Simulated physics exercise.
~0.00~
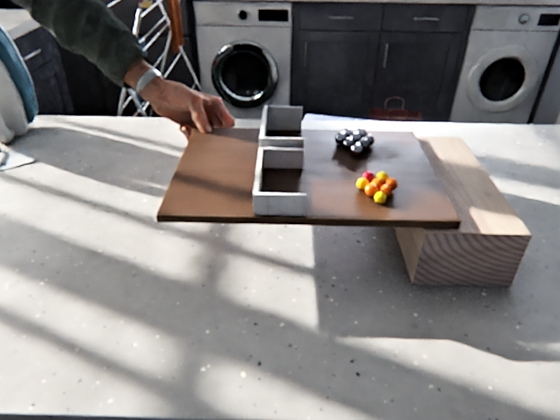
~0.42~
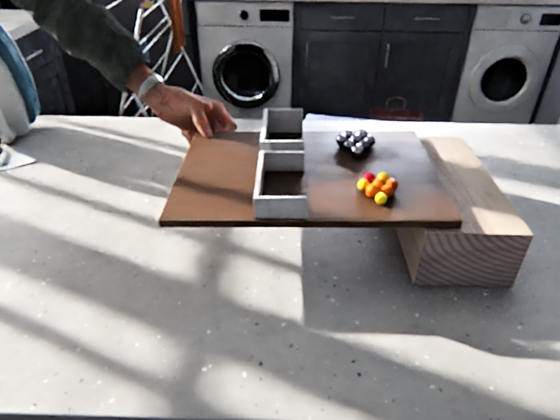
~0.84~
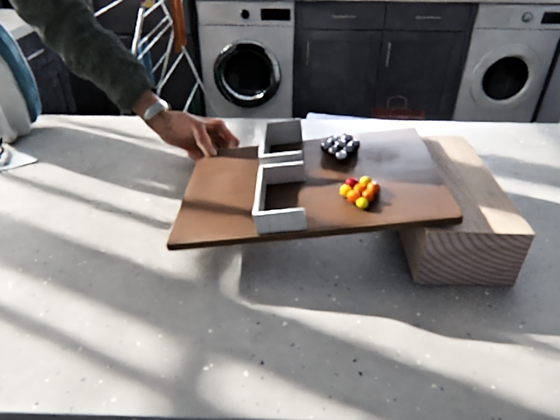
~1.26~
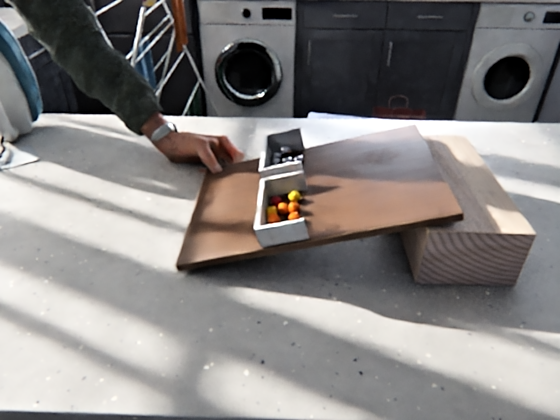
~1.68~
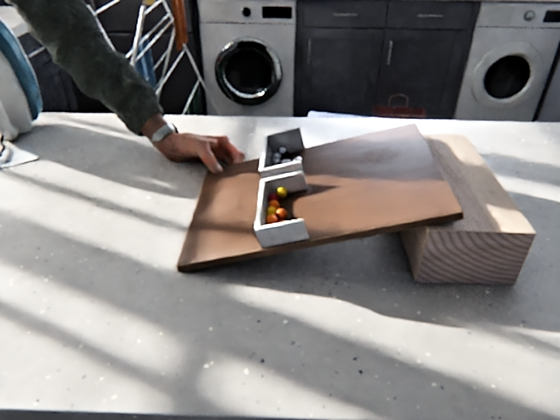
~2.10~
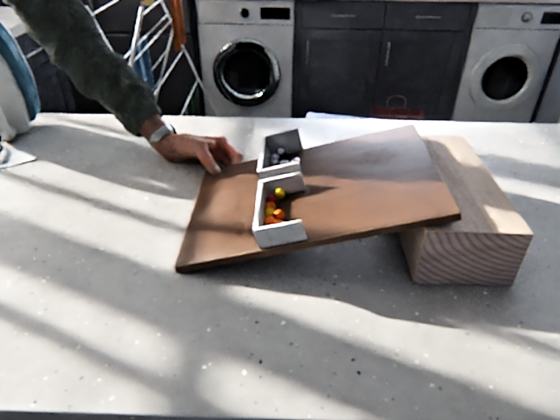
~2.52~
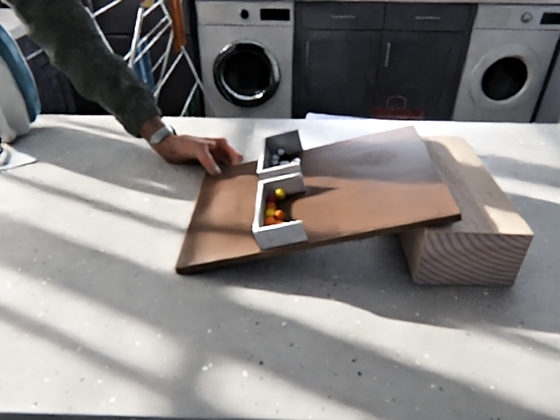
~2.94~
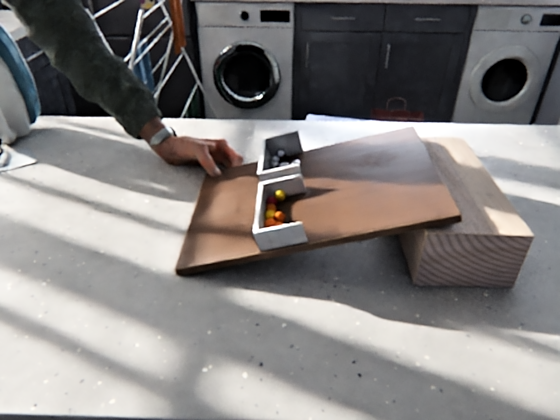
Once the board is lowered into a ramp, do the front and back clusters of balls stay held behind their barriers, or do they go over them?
Both clusters are held. The colourful balls in front and the dark balls at the back each pile up behind their own barrier.
